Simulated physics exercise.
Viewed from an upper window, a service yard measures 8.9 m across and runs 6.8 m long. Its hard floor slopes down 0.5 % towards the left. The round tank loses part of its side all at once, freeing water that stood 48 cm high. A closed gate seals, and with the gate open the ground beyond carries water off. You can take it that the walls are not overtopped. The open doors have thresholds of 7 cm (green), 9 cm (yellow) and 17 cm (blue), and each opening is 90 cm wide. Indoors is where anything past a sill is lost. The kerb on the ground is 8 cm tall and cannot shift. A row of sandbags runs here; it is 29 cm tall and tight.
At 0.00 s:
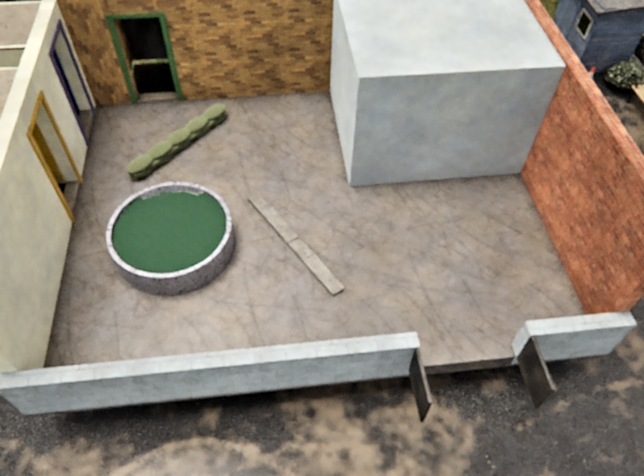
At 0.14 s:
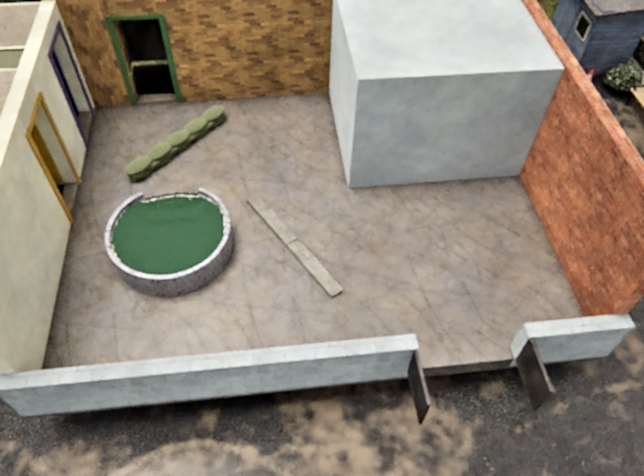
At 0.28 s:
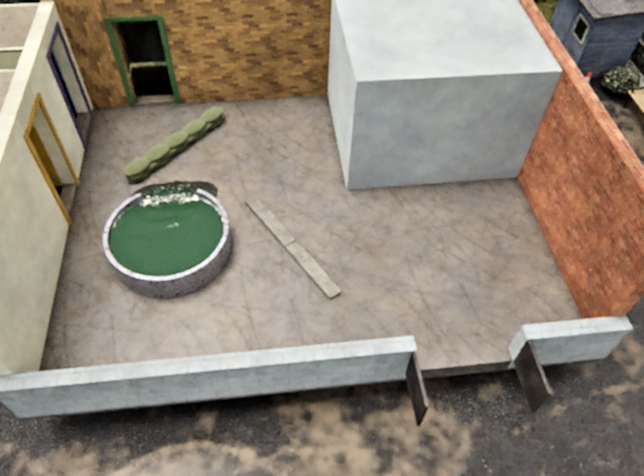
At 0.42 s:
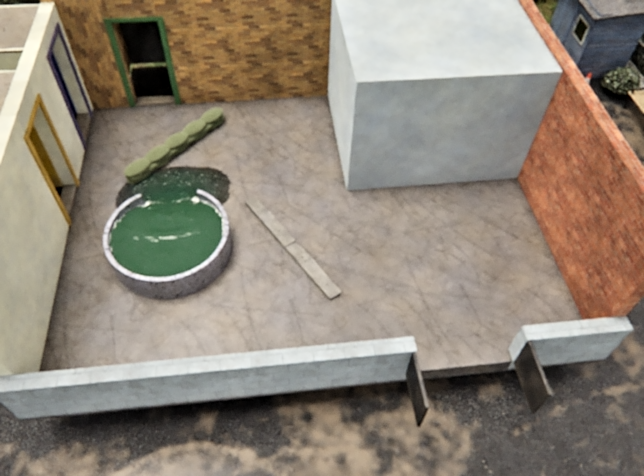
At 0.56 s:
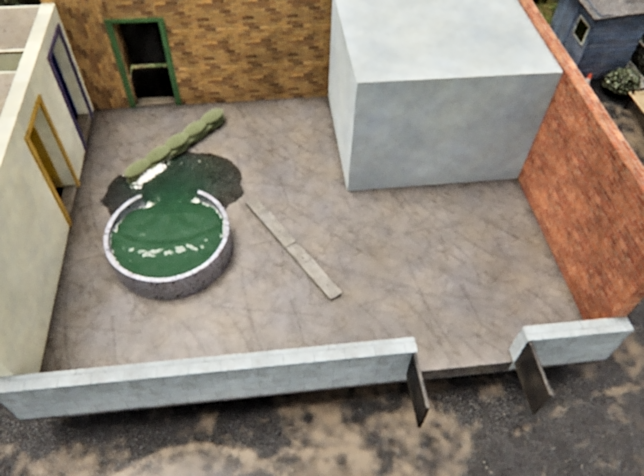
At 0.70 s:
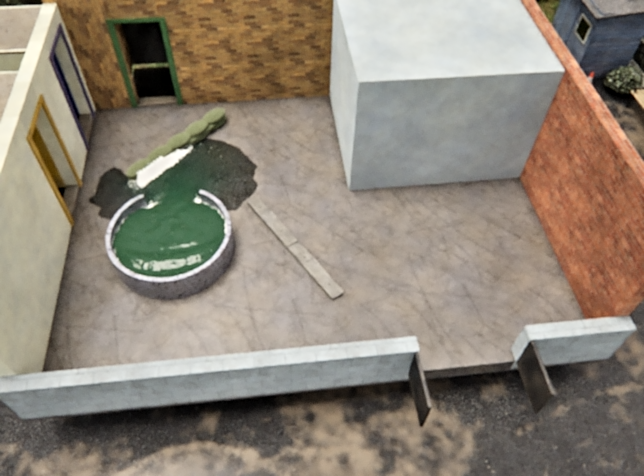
A round, stone-rimmed tank of green water stands at the left of a walled, paved yard seen from high above. Behind it lie a green, lumpy row of sandbags and a green-framed doorway, with a long, thin strip to its right, a large pale block beyond, and a brick wall at far right. The tank's back rim opens, and water pours out, foaming against the sandbags and spreading darkly sideways.
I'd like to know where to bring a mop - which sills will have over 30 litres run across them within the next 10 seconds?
Green door: No mop needed. Yellow door: No mop needed. Blue door: No mop needed.
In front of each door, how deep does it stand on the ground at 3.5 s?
Green 0 cm, yellow 10 cm, blue 2 cm.
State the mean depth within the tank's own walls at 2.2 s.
Some 25 cm on average.
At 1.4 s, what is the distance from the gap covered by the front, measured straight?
That's near 3.2 m in a straight line.
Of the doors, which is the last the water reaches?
That would be the green one.
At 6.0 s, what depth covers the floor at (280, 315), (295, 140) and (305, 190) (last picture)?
0, 10, 5 cm.
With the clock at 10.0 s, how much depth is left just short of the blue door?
It averages close to 6.5 centimetres.
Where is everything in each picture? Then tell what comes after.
Still water, 48 cm deep, in the round tank at (170, 229), in the first picture.
The front is at (145, 206), 0.6 m from the gap at (175, 201); 0.3 m2 of floor is under water; 48 cm left at the back of the round tank, in the second picture.
The front is at (212, 189), 0.8 m from the gap at (174, 203); 0.8 m2 of floor is under water; 48 cm left at the back of the round tank, in the third picture.
The front is at (218, 174), 1.2 m from the gap at (174, 205); 1.7 m2 of floor is under water; 48 cm left at the back of the round tank, in the fourth picture.
Water pours out at (174, 205) and has run 1.5 m, to (218, 160); deepest outside 23 cm, 48 cm at the round tank's back, in the fifth picture.
The front is at (214, 143), 1.9 m from the gap at (176, 204); 3.2 m2 of floor is under water; 44 cm left at the back of the round tank, in the sixth picture.
After 1.4 s water covers 10 % of the floor and is deepest (31 cm) near (154, 177); green door not reached, yellow door 3 cm at the sill, 0 L in, blue door not reached.
After 2.2 s water covers 20 % of the floor and is deepest (26 cm) near (154, 177); green door not reached, yellow door 12 cm at the sill, 3 L in, blue door 2 cm at the sill, 0 L in.
After 3.5 s water covers 25 % of the floor and is deepest (25 cm) near (296, 106); green door not reached, yellow door 10 cm at the sill, 10 L in, blue door 2 cm at the sill, 0 L in.
After 6.0 s water covers 45 % of the floor and is deepest (12 cm) near (273, 112); green door 5 cm at the sill, 0 L in, yellow door 6 cm at the sill, 13 L in, blue door 2 cm at the sill, 0 L in.
After 10.0 s water covers 65 % of the floor and is deepest (7 cm) near (154, 177); green door 3 cm at the sill, 0 L in, yellow door 5 cm at the sill, 13 L in, blue door 6 cm at the sill, 0 L in.
